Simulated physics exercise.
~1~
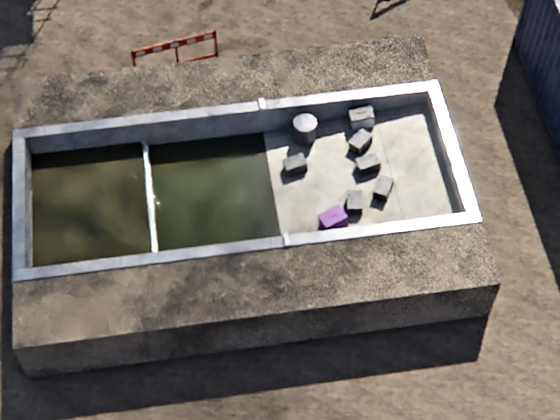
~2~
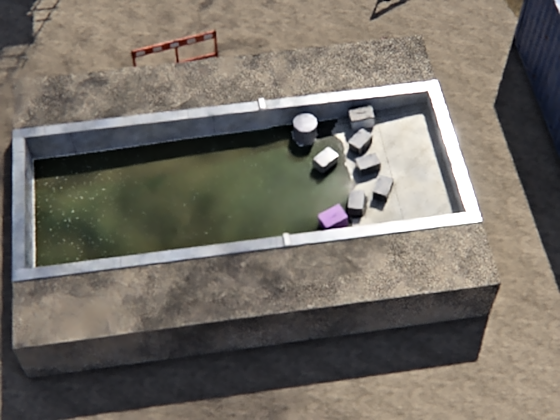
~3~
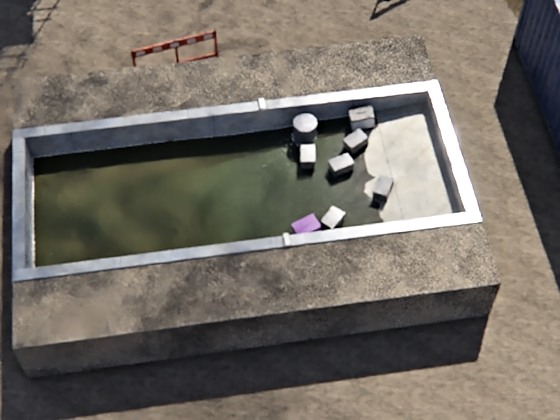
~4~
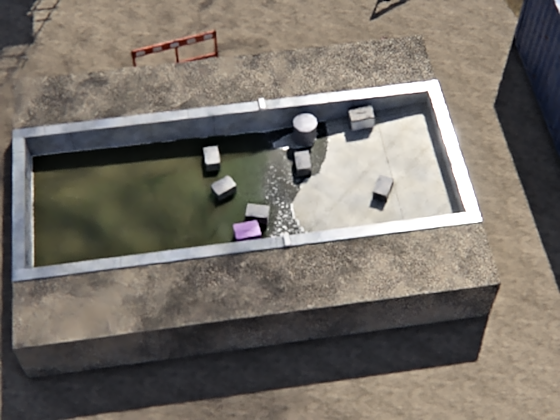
Murky green water stands behind a thin board at the left of a long concrete tank, seen from above at an angle, with more water between the board and a pale, dry floor. Grey boxes and a purple one sit on that floor near a whitish drum, and a red-and-white barrier stands beyond. Once the board is gone, the water surges right among the boxes, nudging one rightward. It spreads farther, and several boxes start drifting left. Finally it draws back, leaving three boxes on the pale floor while the purple one and three grey ones float left of the rim marks.
